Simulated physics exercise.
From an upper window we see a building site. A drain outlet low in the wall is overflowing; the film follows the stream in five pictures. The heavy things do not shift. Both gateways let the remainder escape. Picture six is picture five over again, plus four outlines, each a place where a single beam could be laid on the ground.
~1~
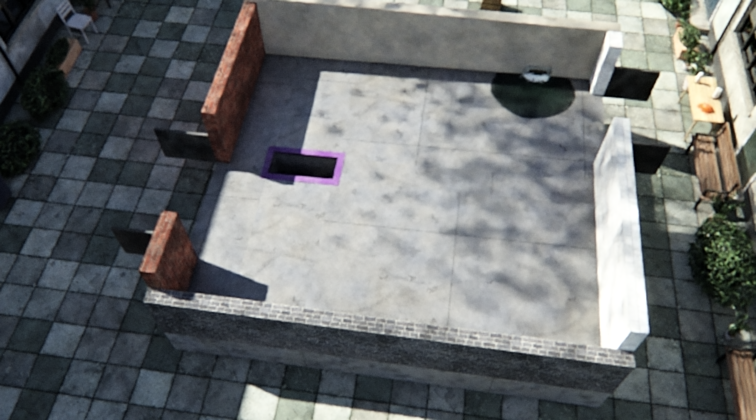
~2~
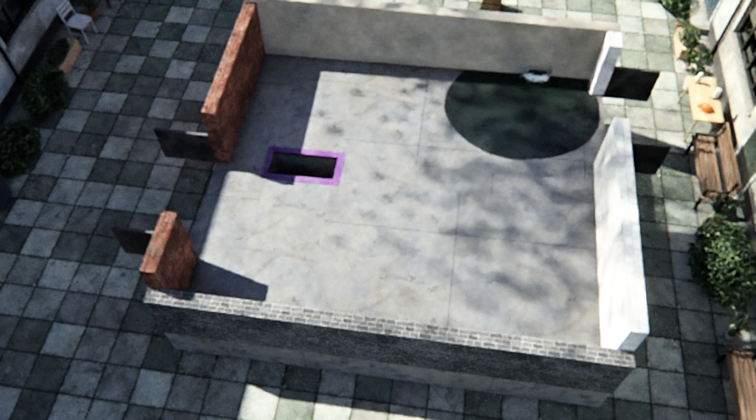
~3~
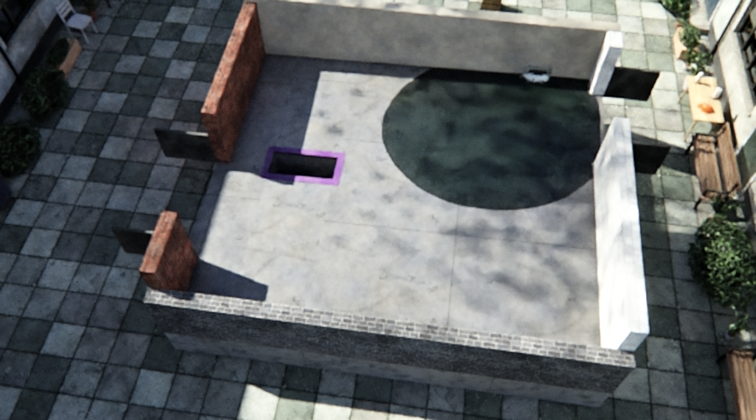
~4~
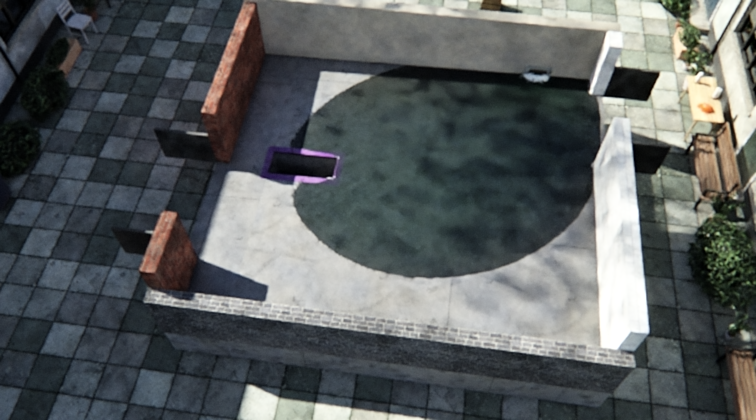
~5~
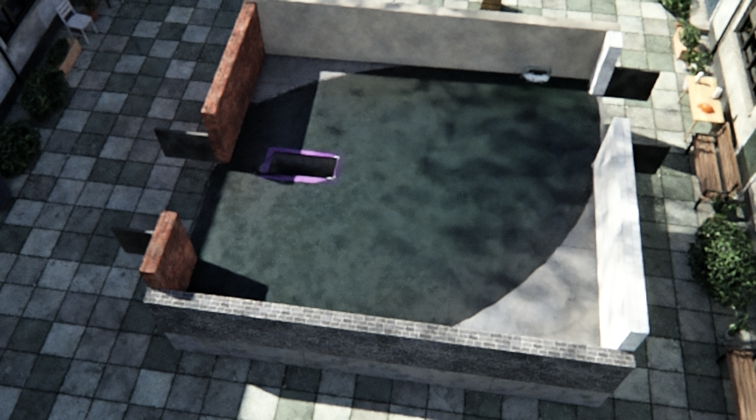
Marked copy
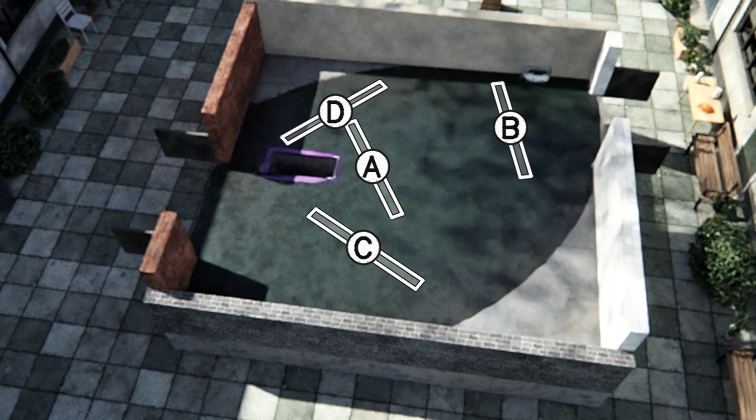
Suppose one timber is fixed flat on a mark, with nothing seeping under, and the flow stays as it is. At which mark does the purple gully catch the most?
Place C.
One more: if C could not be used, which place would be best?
D it is.
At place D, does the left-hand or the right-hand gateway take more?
More leaves on the left.
In white, A from (350, 122) to (397, 215); B from (497, 83) to (525, 176); C from (312, 212) to (419, 284); D from (284, 140) to (382, 84).
For place A, about 6 % of the stream goes into the purple gully, about 94 % out by the gates.
For place B, about 8 % of the stream goes into the purple gully, about 92 % out by the gates.
For place C, about 50 % of the stream goes into the purple gully, about 50 % out by the gates.
For place D, about 31 % of the stream goes into the purple gully, about 69 % out by the gates.
